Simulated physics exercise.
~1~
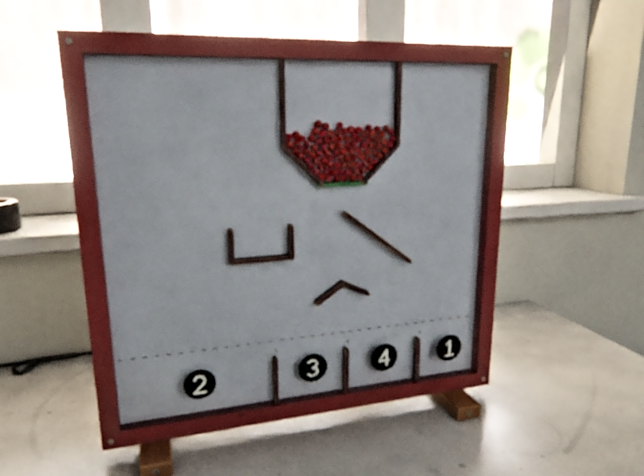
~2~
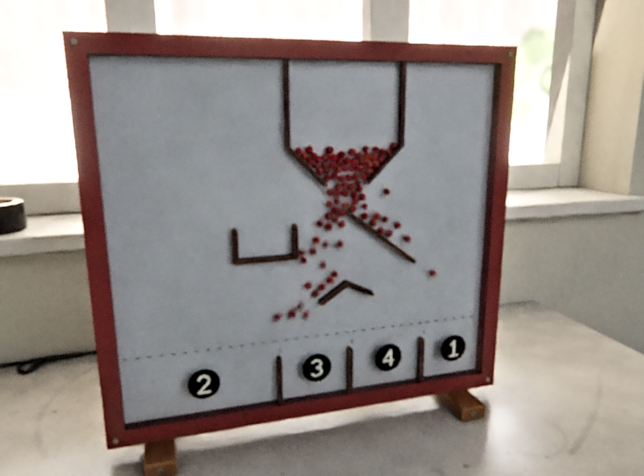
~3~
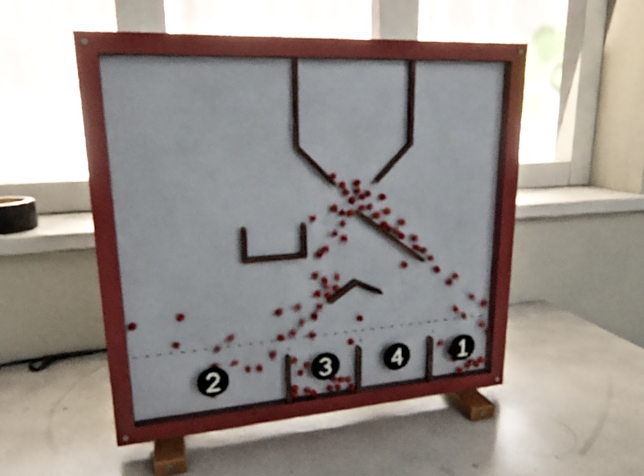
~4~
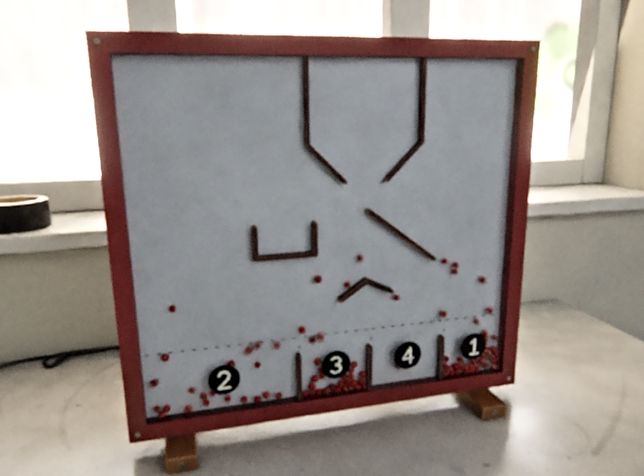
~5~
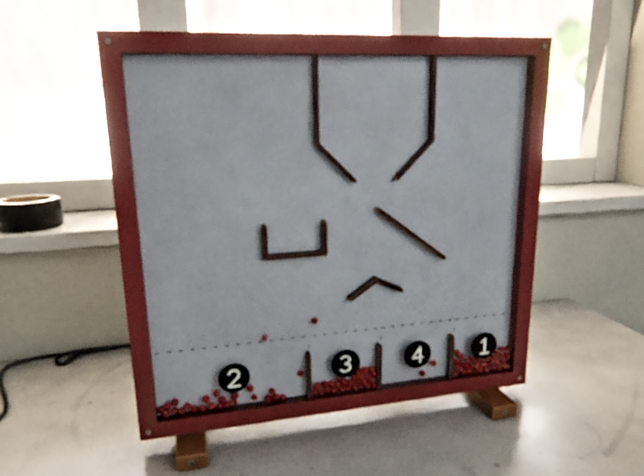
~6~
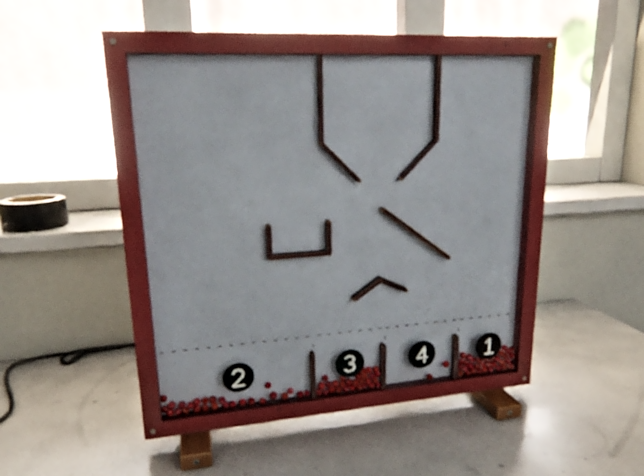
Red beads pouring from a hopper in an upright framed case, bouncing off slanted bars and settling mostly in three of four bins.
